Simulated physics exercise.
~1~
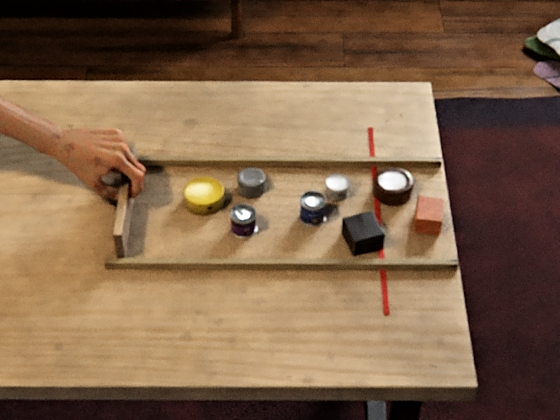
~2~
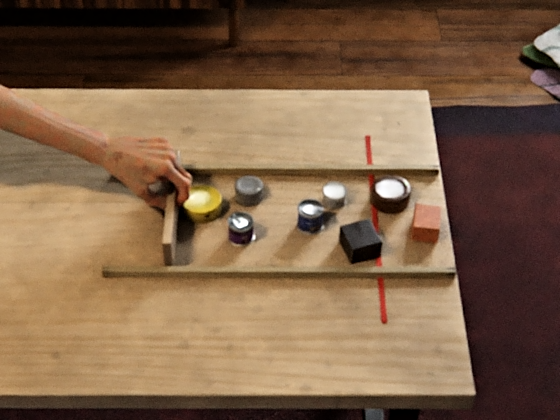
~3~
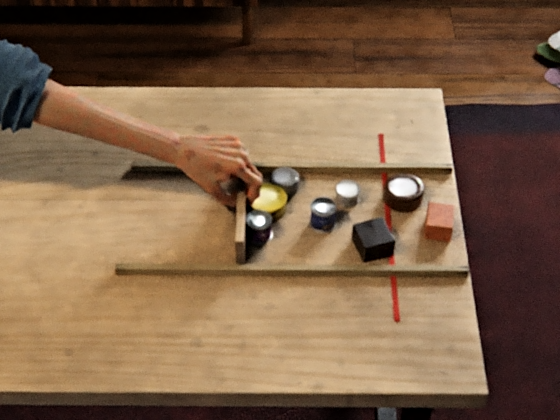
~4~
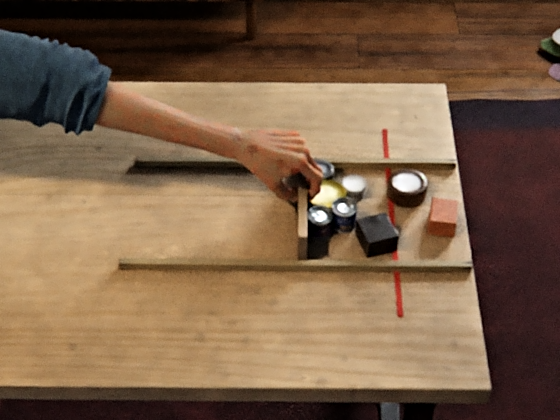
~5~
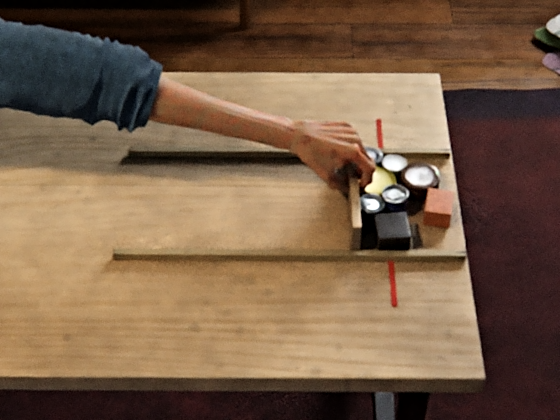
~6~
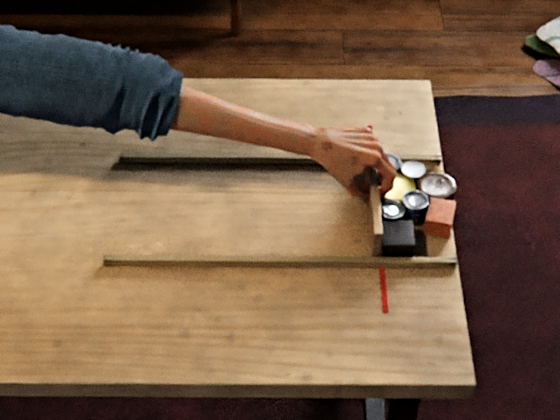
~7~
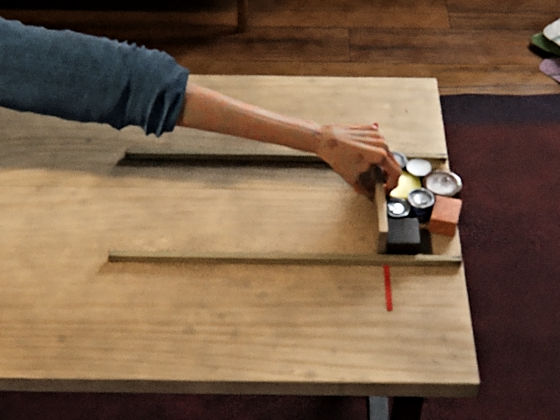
Wooden board pushed right by a hand between two rails, gathering small tubs, tins and blocks near the table edge, none falling.
